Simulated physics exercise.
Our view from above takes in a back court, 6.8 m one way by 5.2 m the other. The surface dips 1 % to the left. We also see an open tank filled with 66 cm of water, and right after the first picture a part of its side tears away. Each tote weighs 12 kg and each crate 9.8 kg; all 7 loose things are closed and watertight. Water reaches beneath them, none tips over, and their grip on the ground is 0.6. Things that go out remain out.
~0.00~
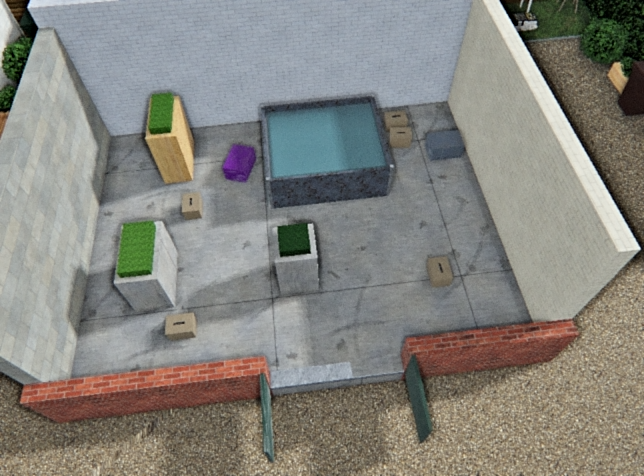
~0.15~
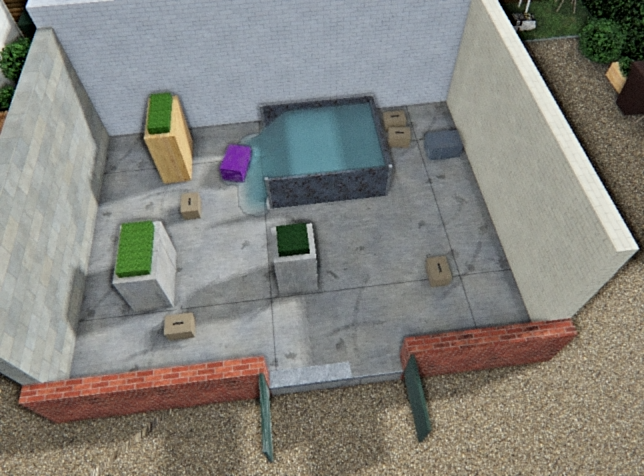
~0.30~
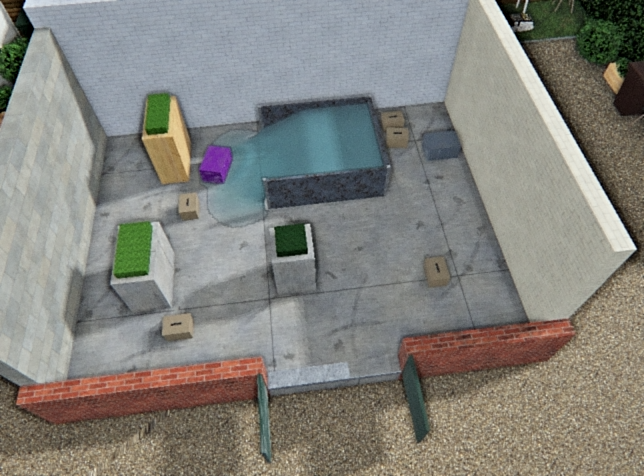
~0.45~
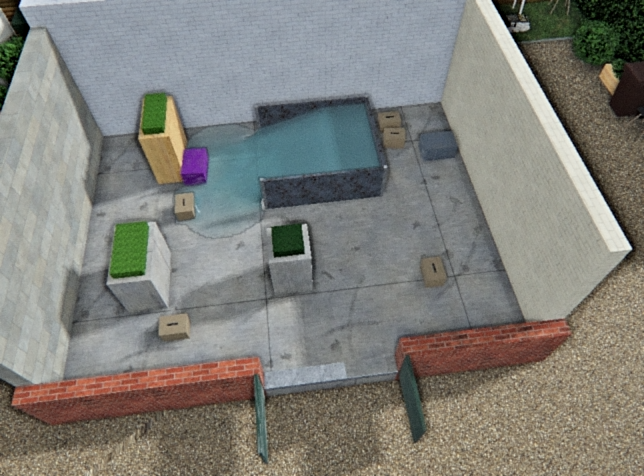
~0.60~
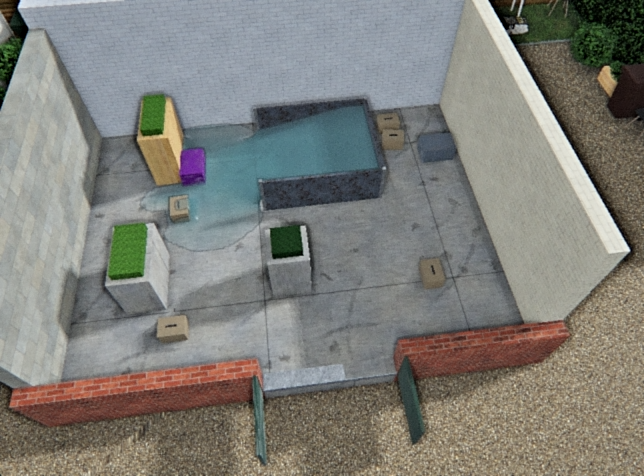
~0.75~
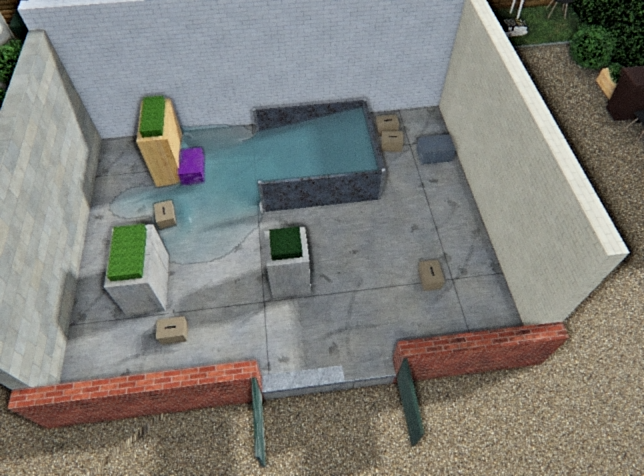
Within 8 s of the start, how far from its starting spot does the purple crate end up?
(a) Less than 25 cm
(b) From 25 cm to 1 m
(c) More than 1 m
(c) More than 1 m.
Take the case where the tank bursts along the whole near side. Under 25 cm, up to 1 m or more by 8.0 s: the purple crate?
After that, the purple crate hardly moves.
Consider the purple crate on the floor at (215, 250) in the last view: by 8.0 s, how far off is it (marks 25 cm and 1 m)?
Outcome: It is taken a long way.
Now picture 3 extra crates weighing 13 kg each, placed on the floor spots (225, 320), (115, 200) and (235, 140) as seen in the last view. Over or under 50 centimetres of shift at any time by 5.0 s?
Taking them in order: Far enough, far enough and far enough.
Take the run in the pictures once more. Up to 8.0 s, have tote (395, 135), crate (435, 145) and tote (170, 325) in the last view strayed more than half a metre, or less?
Taking them in order: Fell shy, exceeded and exceeded.
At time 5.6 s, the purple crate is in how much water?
About 11 cm.
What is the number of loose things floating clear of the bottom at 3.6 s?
3.
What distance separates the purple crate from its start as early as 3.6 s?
It has shifted about 250 cm.
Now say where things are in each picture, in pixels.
The purple crate at (239, 158), on the bottom; 3.4 m2 under water; 0 of 7 have shifted, in the first picture.
The purple crate at (235, 158) rests on the ground, 4 cm from its start; 4.3 m2 under water; 0 of 7 have shifted, in the second picture.
The purple crate at (215, 159), on the bottom, 37 cm from its start; water covers 5.5 m2; 1 of 7 have shifted, in the third picture.
The purple crate at (193, 161) rests on the ground, 69 cm from its start; water covers 6.8 m2; 1 of 7 have shifted, in the fourth picture.
The purple crate at (191, 162) floats, 70 cm from its start; 7.9 m2 under water; 2 of 7 have shifted, in the fifth picture.
The purple crate at (190, 161), afloat, 70 cm from its start; 8.9 m2 under water; 2 of 7 have shifted, in the sixth picture.
After 1.6 s the purple crate is near (175, 177), 1.0 m from its start, afloat; 0 of 7 are out; 2 afloat.
After 3.6 s the purple crate is near (94, 231), 2.6 m from its start, afloat; 0 of 7 are out; 3 afloat.
After 5.6 s the purple crate is near (103, 233), 2.5 m from its start, afloat; 0 of 7 are out; 1 afloat.
After 8.0 s the purple crate is near (95, 235), 2.6 m from its start, afloat; 0 of 7 are out; 1 afloat.
